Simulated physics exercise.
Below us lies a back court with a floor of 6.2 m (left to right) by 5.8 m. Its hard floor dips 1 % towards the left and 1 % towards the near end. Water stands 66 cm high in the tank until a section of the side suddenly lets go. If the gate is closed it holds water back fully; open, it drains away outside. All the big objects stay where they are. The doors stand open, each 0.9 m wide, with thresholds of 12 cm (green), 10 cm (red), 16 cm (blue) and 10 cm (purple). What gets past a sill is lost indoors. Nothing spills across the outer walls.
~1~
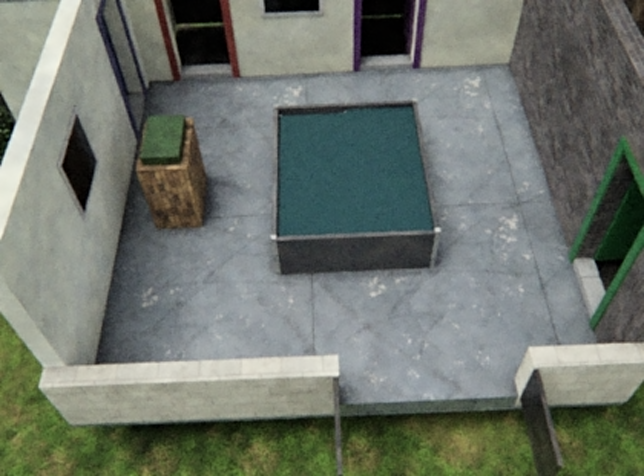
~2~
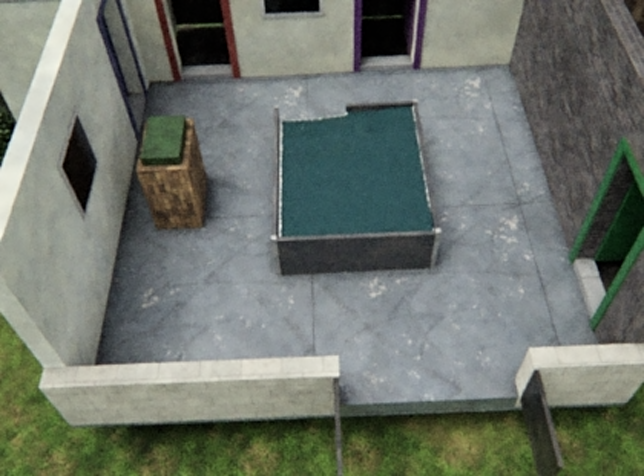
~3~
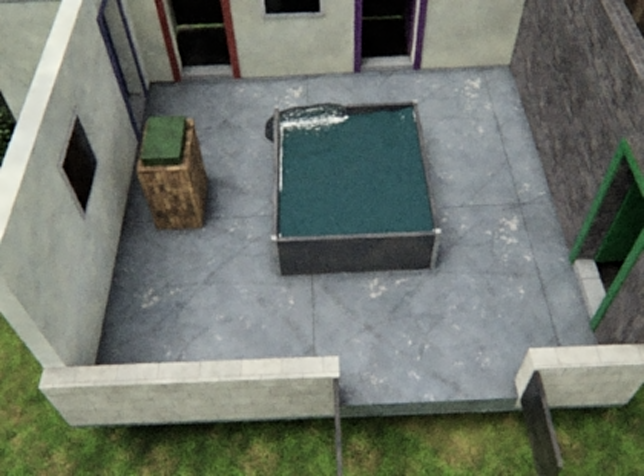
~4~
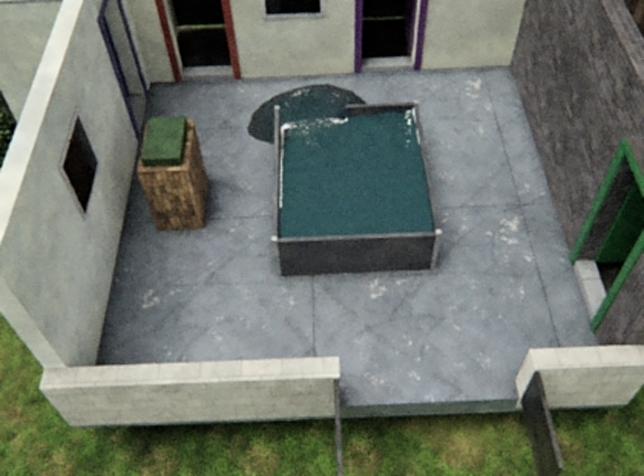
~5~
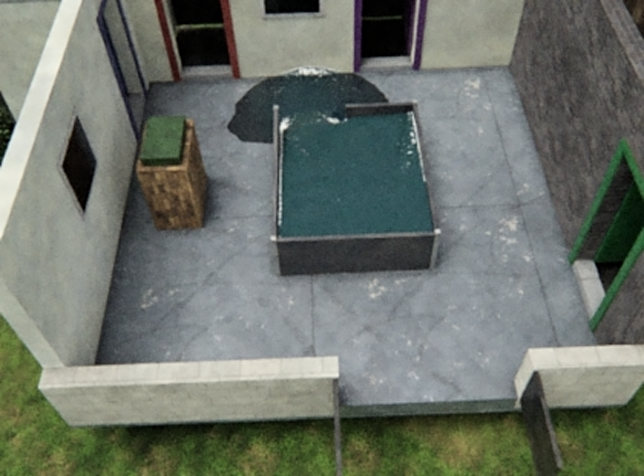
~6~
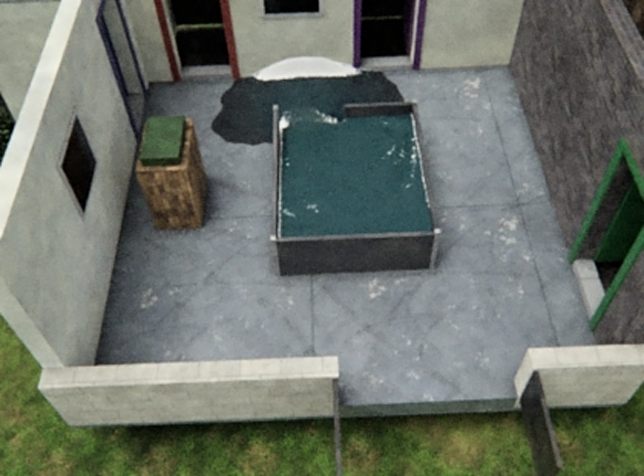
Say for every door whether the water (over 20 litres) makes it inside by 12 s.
The water let in: At the green door it keeps below the limit; at the red door it goes over the limit; at the blue door it goes over the limit; at the purple door it goes over the limit.
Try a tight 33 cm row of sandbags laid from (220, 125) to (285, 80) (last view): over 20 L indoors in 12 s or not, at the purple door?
Then: Purple over.
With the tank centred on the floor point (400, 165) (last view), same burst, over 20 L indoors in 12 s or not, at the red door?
Then: Red not over.
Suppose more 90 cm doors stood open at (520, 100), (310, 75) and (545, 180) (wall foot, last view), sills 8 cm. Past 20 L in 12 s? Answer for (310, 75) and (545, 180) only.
In turn: Above, below.
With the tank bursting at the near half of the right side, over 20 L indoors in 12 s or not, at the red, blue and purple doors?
Then: Red under, blue under, purple not over.
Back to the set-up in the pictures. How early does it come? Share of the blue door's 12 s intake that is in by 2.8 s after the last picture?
About 50 per cent.
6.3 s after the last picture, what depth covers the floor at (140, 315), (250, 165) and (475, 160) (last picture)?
About 4, 6 and 5 cm.
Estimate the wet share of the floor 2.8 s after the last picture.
Near 50 per cent is wet.
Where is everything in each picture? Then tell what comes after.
The first picture shows the tank at (350, 168) is whole and still, 66 cm deep.
In the second picture, water pours out on the tank's far side and has run 0.5 m, to a hidden place; typically 9 cm deep outside, 66 cm at the tank's back.
In the third picture, water pours out on the tank's far side and has run 0.9 m, to a hidden place; typically 10 cm deep outside, 66 cm at the tank's back.
In the fourth picture, the front is at (333, 88), 1.4 m from the gap on the tank's far side; 1.9 m2 of floor is under water; 66 cm left at the back of the tank.
In the fifth picture, water pours out on the tank's far side and has run 1.8 m, to (275, 77); typically 6 cm deep outside, 66 cm at the tank's back.
In the sixth picture, the front is at (247, 78), 2.0 m from the gap on the tank's far side; 3.8 m2 of floor is under water; 66 cm left at the back of the tank.
Then, 0.7 s after the last picture water covers 20 % of the floor and is deepest (41 cm) near (296, 83); green door not reached, red door 17 cm at the sill, 0 L in, blue door not reached, purple door 15 cm at the sill, 2 L in.
Then, 1.5 s after the last picture water covers 30 % of the floor and is deepest (40 cm) near (150, 83); green door not reached, red door 17 cm at the sill, 18 L in, blue door 24 cm at the sill, 6 L in, purple door 17 cm at the sill, 12 L in.
Then, 2.8 s after the last picture water covers 50 % of the floor and is deepest (30 cm) near (160, 82); green door not reached, red door 13 cm at the sill, 39 L in, blue door 26 cm at the sill, 64 L in, purple door 13 cm at the sill, 29 L in.
Then, 6.3 s after the last picture water covers 95 % of the floor and is deepest (20 cm) near (148, 90); green door 3 cm at the sill, 0 L in, red door 12 cm at the sill, 63 L in, blue door 17 cm at the sill, 121 L in, purple door 8 cm at the sill, 36 L in.
Then, 11.3 s after the last picture water covers 95 % of the floor and is deepest (14 cm) near (89, 397); green door 9 cm at the sill, 0 L in, red door 8 cm at the sill, 70 L in, blue door 10 cm at the sill, 123 L in, purple door 4 cm at the sill, 36 L in.
